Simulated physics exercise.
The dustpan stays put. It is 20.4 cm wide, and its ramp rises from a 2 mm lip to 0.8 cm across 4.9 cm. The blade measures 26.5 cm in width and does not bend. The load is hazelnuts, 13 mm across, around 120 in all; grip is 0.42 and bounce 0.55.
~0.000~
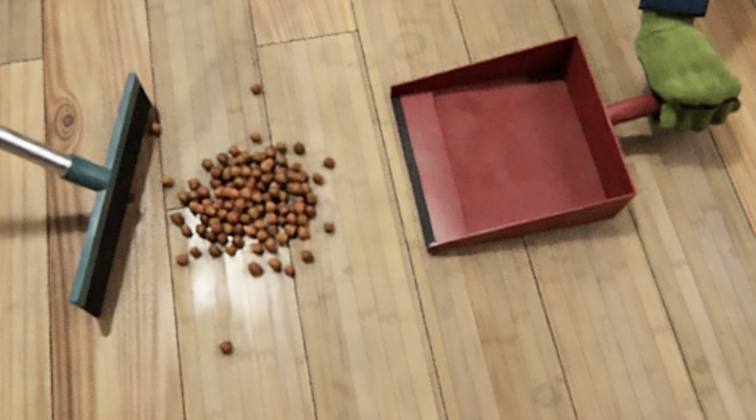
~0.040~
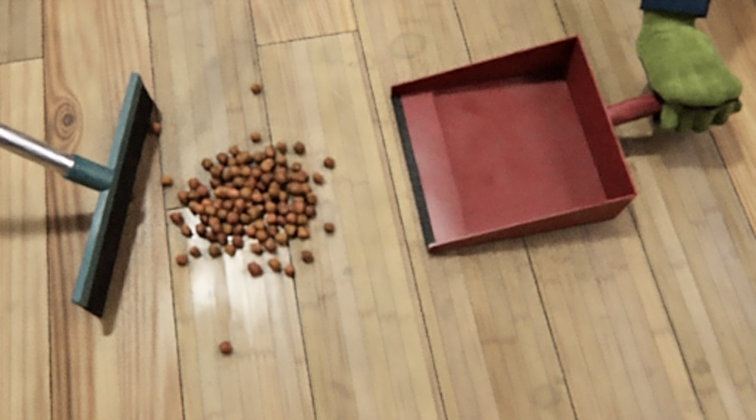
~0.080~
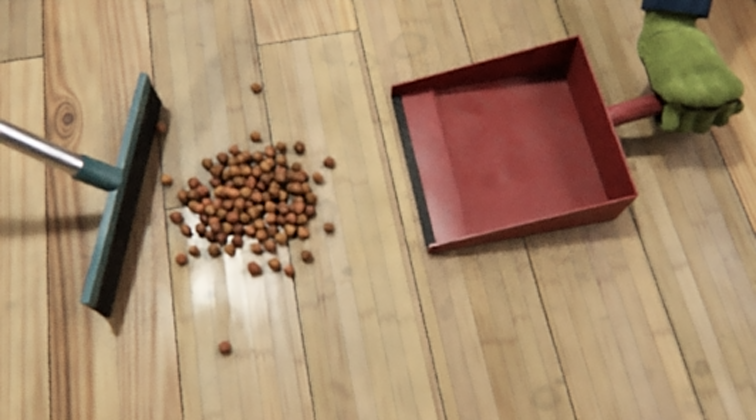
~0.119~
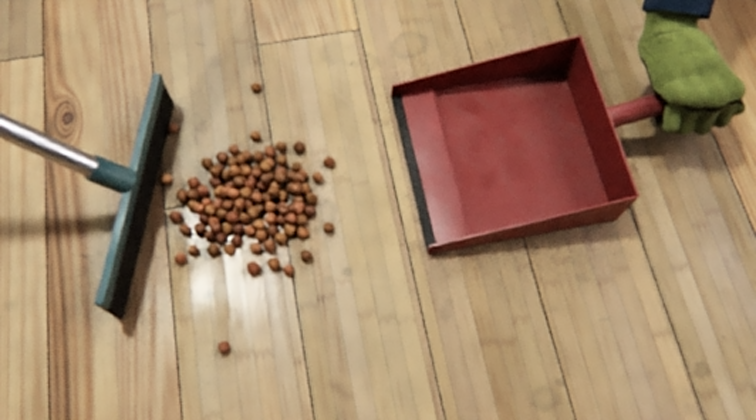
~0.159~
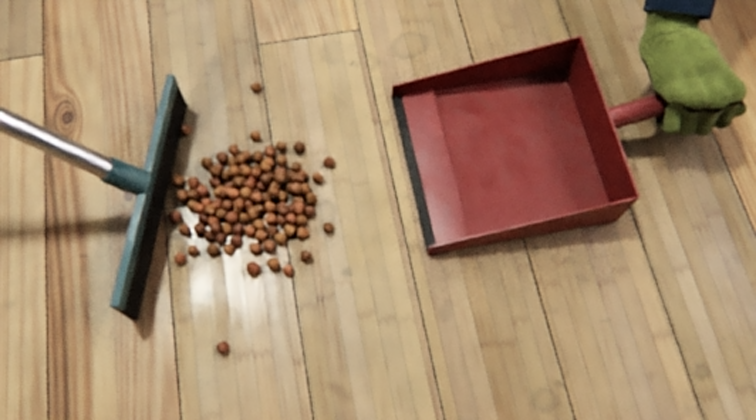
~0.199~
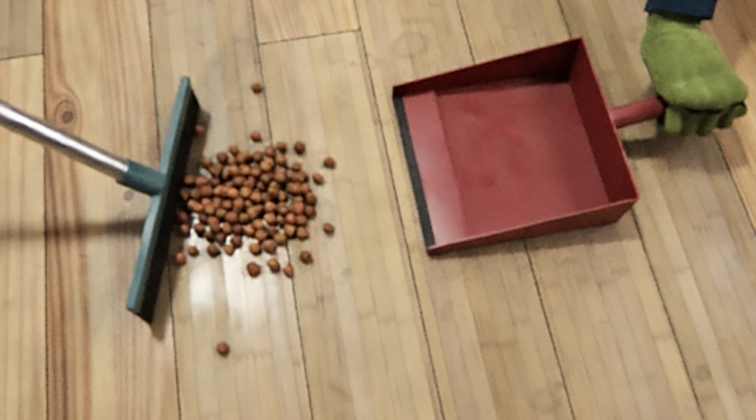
A dark green blade on a metal pole slides rightward over a pale wooden plank floor, seen from above at a slight angle. To its right lies a loose pile of brown hazelnuts with a few strays, and farther right a gloved green hand holds a red dustpan nearly still. The blade closes the gap and nudges the nearest nuts, while most of the pile stays put.
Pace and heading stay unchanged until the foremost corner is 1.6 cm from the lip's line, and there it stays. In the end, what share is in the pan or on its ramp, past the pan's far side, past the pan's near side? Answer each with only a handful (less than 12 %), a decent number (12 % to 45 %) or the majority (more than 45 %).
In the pan or on its ramp: A decent number; past the pan's far side: Only a handful; past the pan's near side: A decent number.
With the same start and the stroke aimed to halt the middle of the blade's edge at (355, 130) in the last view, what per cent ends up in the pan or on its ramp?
Close to 5 in a hundred.
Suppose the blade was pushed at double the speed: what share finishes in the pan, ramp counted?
Then near 30 in a hundred.
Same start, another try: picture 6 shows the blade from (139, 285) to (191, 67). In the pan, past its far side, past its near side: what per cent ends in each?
Pan 10; far 5; near 20.
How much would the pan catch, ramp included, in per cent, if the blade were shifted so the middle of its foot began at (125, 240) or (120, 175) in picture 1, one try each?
I'd put it near 30 per cent for the first and near 20 per cent for the second.
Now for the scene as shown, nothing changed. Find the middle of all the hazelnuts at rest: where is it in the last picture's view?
Roughly pixel (413, 222).
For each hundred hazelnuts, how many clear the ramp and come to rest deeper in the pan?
Around 5 percent.
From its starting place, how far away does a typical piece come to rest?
It comes to some 20 cm.
Then, at 0.47 s, middle of the blade 16 cm from the lip; 0 % over the lip, far side 0 %, near side 5 %.
After 0.66 s, middle of the blade 9 cm from the lip; 0 % over the lip, far side 5 %, near side 20 %.
After 0.96 s, middle of the blade 5 cm from the lip; 25 % over the lip, far side 5 %, near side 30 %.
In the end, at 1.5 s, pan 25 %, far side 5 %, near side 30 %, in front of the lip or behind the blade 45 %.
